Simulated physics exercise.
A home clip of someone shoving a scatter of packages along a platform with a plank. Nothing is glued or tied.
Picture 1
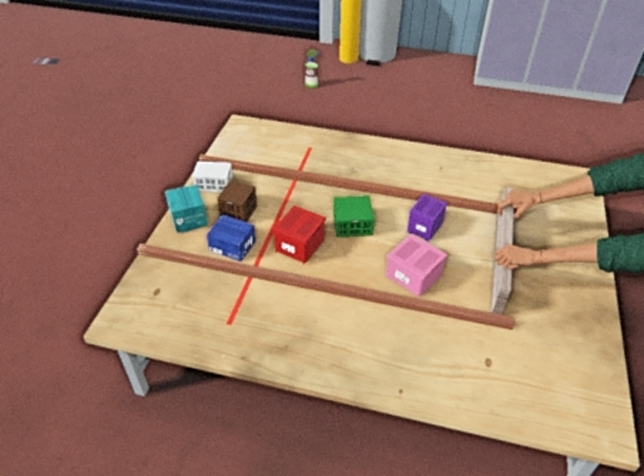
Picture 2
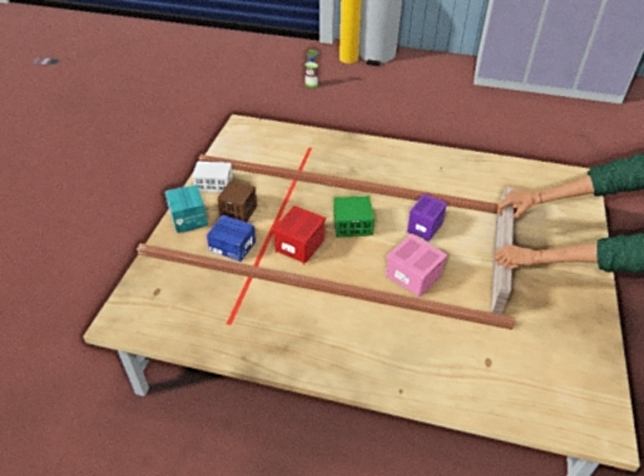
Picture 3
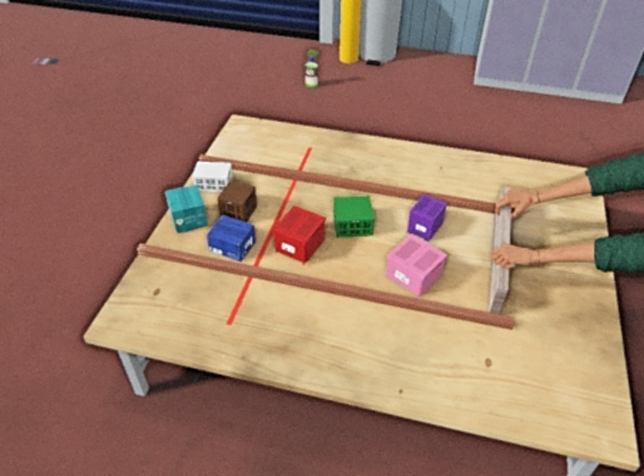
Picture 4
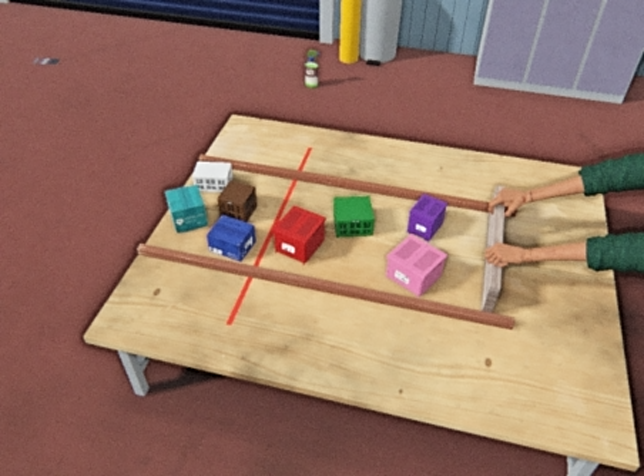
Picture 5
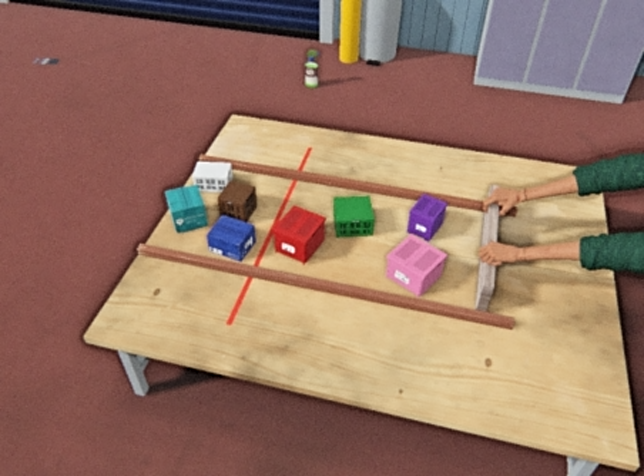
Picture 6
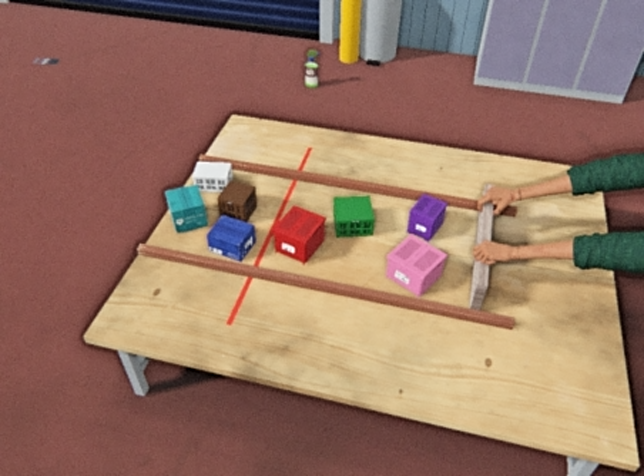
The clip shows two hands sliding a plank slightly leftward between two rails on a wooden table, toward eight colourful crates scattered on both sides of a red line; the crates stay still and the plank touches none of them.
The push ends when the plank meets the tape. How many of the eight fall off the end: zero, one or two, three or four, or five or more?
In the end the number that fall off is zero.
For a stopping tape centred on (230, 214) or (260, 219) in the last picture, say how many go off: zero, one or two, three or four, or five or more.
One after another: Three to four; just one or two.
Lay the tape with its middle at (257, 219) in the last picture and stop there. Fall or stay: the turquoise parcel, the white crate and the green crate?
The turquoise parcel comes down, the white crate survives, the green crate does not fall.
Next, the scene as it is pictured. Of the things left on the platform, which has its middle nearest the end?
The turquoise parcel.
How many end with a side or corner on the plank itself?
2 of them.
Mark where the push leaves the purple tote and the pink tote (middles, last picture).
The purple tote at (272, 193), the pink tote at (241, 240).
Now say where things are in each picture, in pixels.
The first picture shows turquoise parcel (187, 209); white crate (213, 177); brown crate (238, 202); plank (503, 249); tape (276, 222).
The second picture shows white crate (213, 177); pink tote (415, 266).
The third picture shows brown crate (238, 202); red tote (300, 235).
The fourth picture shows turquoise parcel (187, 209); purple tote (427, 218).
The fifth picture shows white crate (213, 177); blue parcel (232, 238).
The sixth picture shows turquoise parcel (187, 209); white crate (213, 177); brown crate (238, 202); plank (482, 245); tape (276, 222).
A little later, none off yet; turquoise parcel at rest near (187, 209); white crate at rest near (213, 177); brown crate at rest near (238, 202).
When it is over, the number that fall off is zero.
